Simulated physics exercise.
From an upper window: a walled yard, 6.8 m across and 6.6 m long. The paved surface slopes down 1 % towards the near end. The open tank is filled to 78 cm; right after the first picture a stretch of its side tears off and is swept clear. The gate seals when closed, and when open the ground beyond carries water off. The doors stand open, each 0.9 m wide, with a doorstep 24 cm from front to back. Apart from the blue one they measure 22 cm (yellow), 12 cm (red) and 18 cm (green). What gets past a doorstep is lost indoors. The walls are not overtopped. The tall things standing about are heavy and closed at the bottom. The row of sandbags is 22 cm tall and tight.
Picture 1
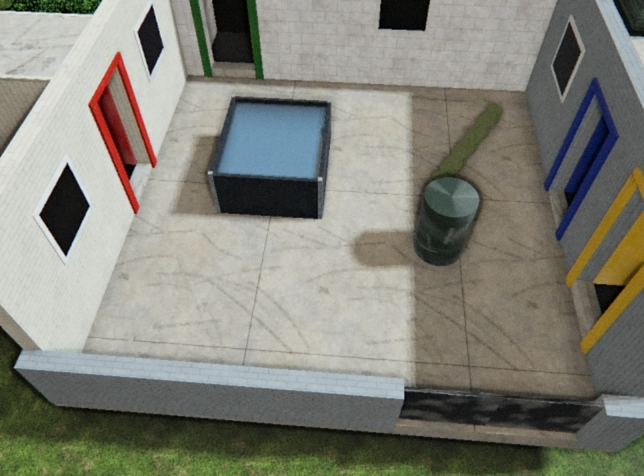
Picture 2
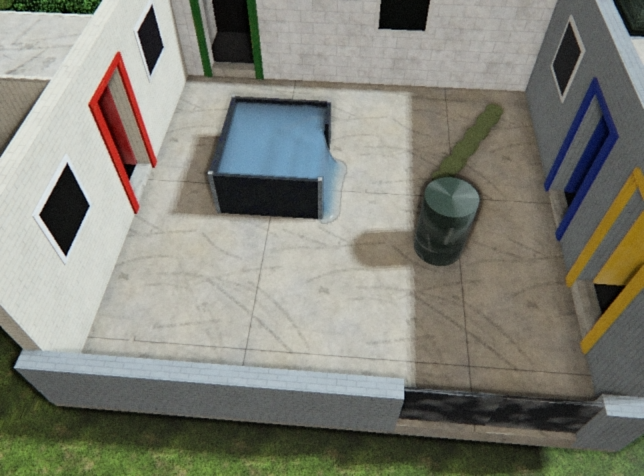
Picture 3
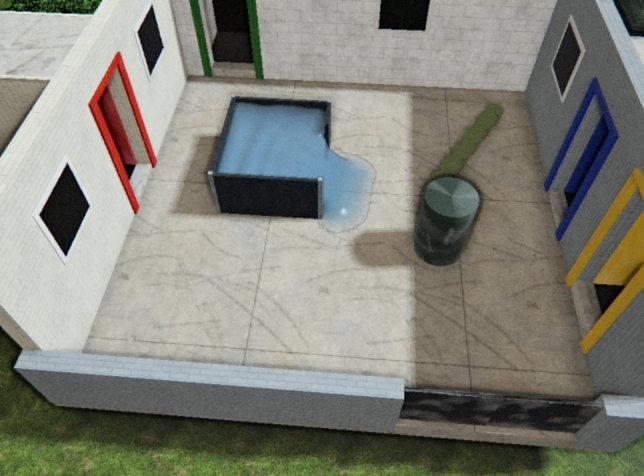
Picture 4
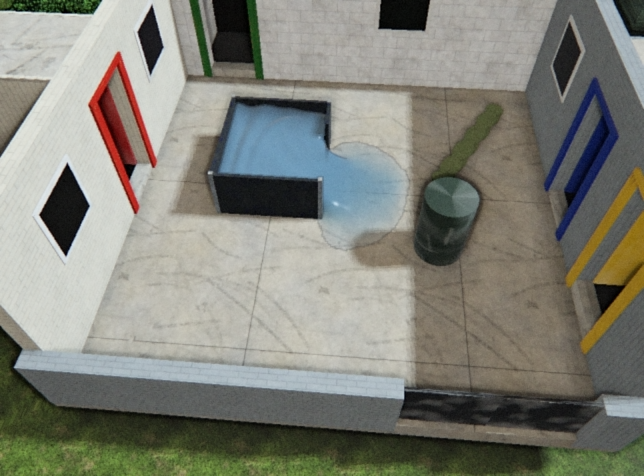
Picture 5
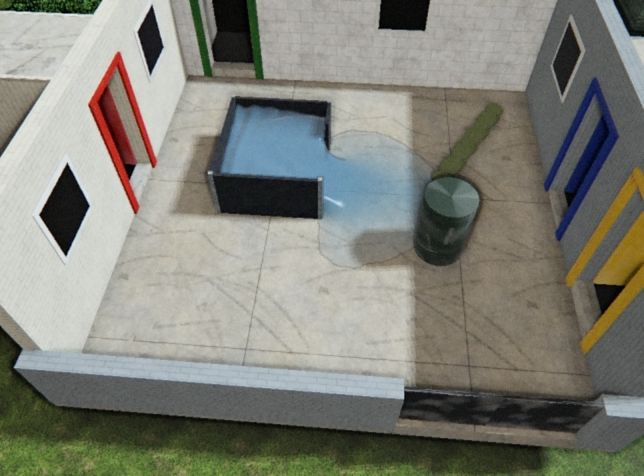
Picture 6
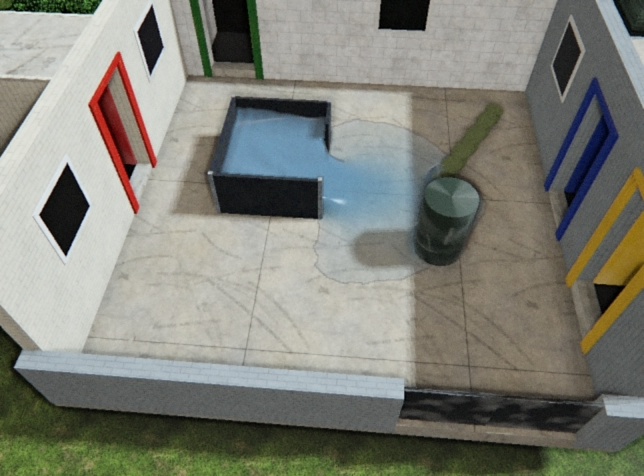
At first, an open tank brimming with still blue water stands in a walled yard with coloured doorways. Part of its right side gives way and water pours out onto the pale paving. The puddle then spreads rightward, reaching around the dark green cylinder, while the level in the tank drops.
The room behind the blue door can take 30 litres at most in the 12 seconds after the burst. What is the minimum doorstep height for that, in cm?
About 24 cm.
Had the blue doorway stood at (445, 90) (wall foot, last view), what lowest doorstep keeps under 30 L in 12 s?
About 14.5 cm.
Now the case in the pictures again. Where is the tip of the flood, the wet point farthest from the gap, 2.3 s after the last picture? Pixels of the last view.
Around (592, 422).
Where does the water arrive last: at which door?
It is the red one.
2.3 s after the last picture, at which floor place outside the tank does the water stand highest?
Near (592, 422).
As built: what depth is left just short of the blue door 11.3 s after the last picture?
Roughly 3.0 cm deep.
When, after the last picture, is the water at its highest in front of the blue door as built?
At about 2.8 s.
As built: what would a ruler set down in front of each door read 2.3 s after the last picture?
Depths in cm: Yellow 8, blue 10, red 0, green 0.
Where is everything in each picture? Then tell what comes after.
In the first picture, the open tank at (274, 140) is whole and still, 78 cm deep; the blue door at (575, 168) is dry.
In the second picture, the gap is at (322, 177), the front 0.3 m out at (342, 171); the back of the open tank holds 78 cm.
In the third picture, the front is at (369, 183), 0.8 m from the gap at (322, 178); 1.0 m2 of floor is wet, 76 cm left at the back.
In the fourth picture, water pours out at (322, 179) and has run 1.4 m, to (405, 185); about 10 cm deep outside, 68 cm at the back.
In the fifth picture, water pours out at (322, 179) and has run 2.0 m, to a hidden place; about 7 cm deep outside, 66 cm at the back.
In the sixth picture, the gap is at (322, 179), the front 2.6 m out at (479, 211); the back of the open tank holds 64 cm; the blue door at (575, 168), 3.8 m from the gap, is still 1.2 m from the nearest water.
Then, 0.7 s after the last picture water covers 25 % of the floor, deepest (40 cm) near (413, 230); 4 cm at the blue door, 23 litres in over its 6 cm doorstep.
Then, 2.3 s after the last picture water covers 45 % of the floor, deepest (25 cm) near (592, 422); 10 cm at the blue door, 202 litres in over its 6 cm doorstep.
Then, 11.3 s after the last picture water covers 95 % of the floor, deepest (11 cm) near (153, 386); 3 cm at the blue door, 278 litres in over its 6 cm doorstep.
At the blue door as built, the water peaked near 14 cm, 2.9 s after the last picture.
Run again over the same 12 s with other heights there, 55 litres in over 20.5 cm, 12 litres over 28 cm. The limit of 30 litres is kept from about 24 cm up.
